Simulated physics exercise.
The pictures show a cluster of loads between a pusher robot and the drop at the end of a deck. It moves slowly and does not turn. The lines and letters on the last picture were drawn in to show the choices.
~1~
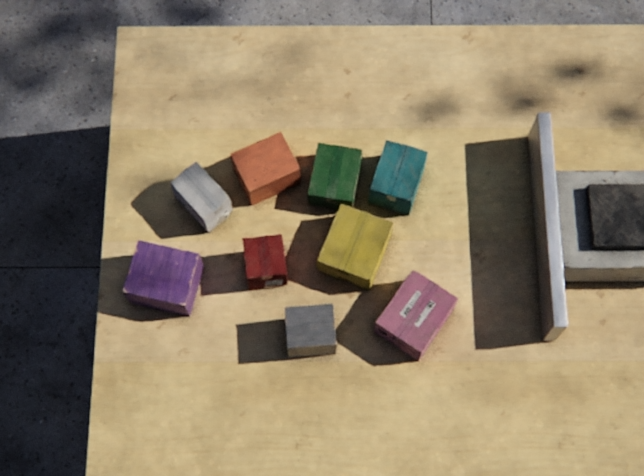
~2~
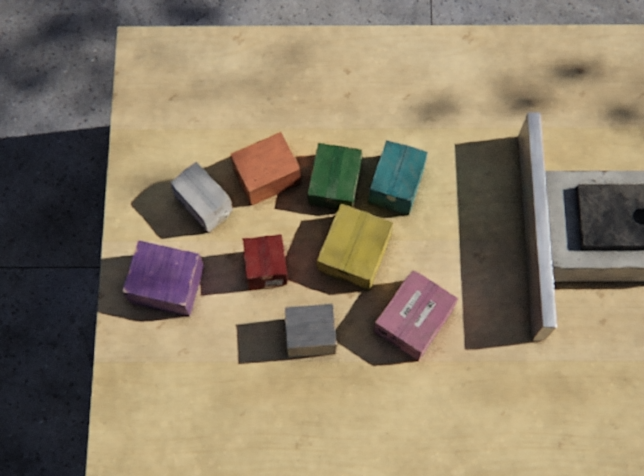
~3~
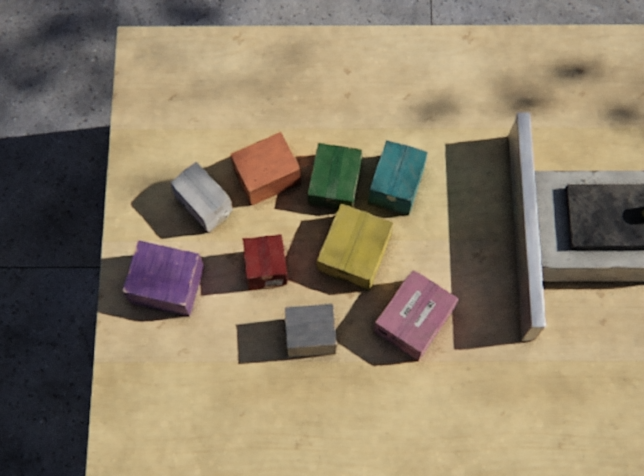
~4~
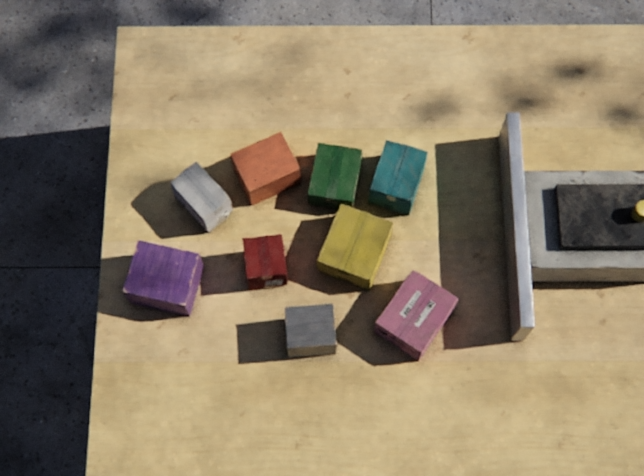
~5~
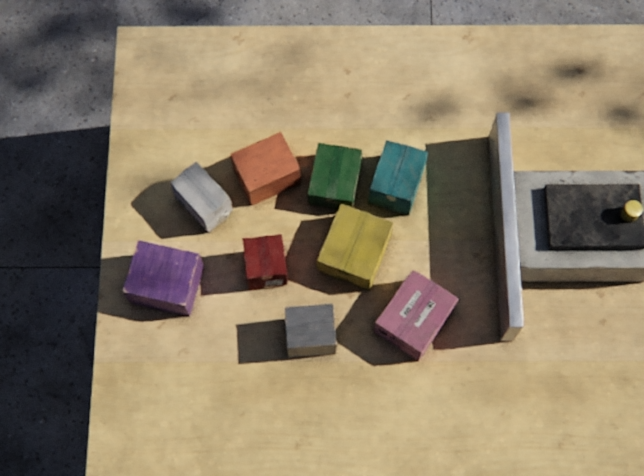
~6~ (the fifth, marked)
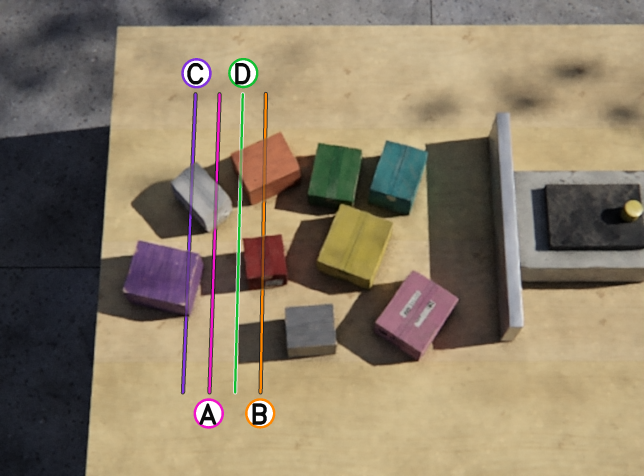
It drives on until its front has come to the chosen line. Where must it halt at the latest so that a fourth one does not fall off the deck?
No farther than C.
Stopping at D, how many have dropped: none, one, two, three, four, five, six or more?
The count is none.
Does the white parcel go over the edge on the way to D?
No.
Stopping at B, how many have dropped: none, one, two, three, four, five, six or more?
In all, none.
On the marked copy, A at (215, 236); B at (263, 236); C at (190, 236); D at (239, 236).
Following C. Soon after the start, robot (472, 216); pink parcel (360, 332); orange crate (259, 168).
Later, robot (355, 217); purple crate (142, 282); white parcel (153, 210).
In the end, robot (267, 217); orange crate over the edge; purple crate over the edge; three fallen.
As for the rest, A is within the limit but short; B is within the limit but short; D is within the limit but short.
